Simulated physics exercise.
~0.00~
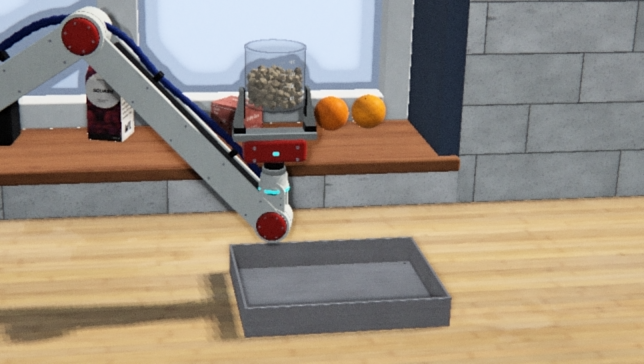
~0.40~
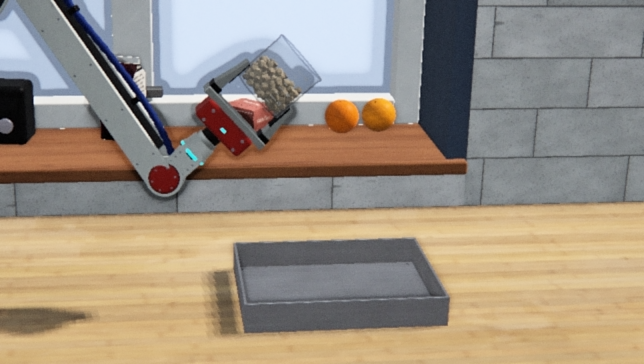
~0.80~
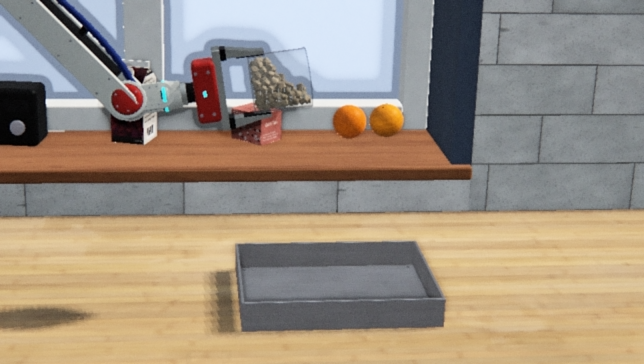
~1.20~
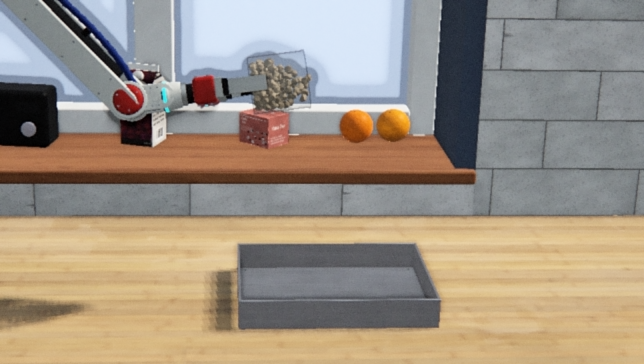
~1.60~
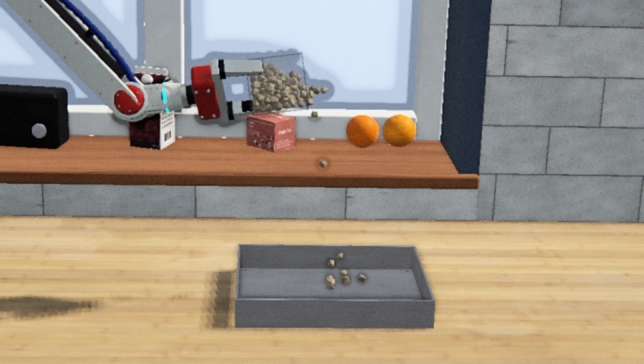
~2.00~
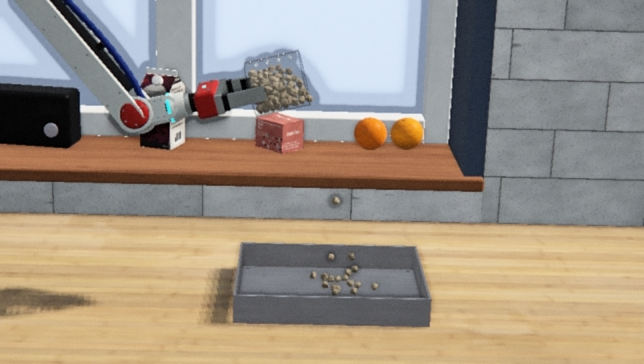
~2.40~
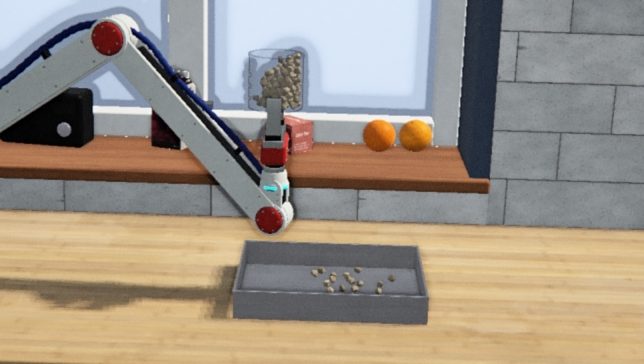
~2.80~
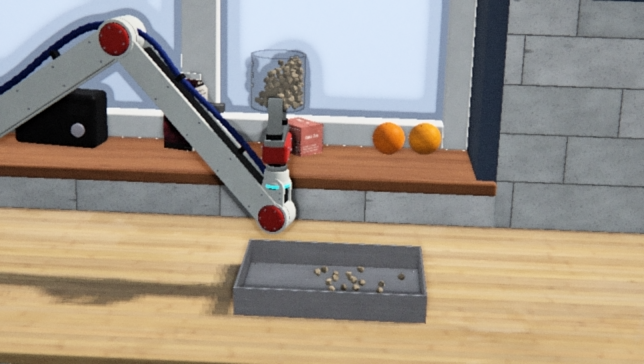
The video shows a robot arm holding a clear beaker of small pebbles above a gray tray, tipping it onto its side so some pebbles fall into the tray, then turning it upright again, with most of the pebbles still inside and a scattering left in the tray.
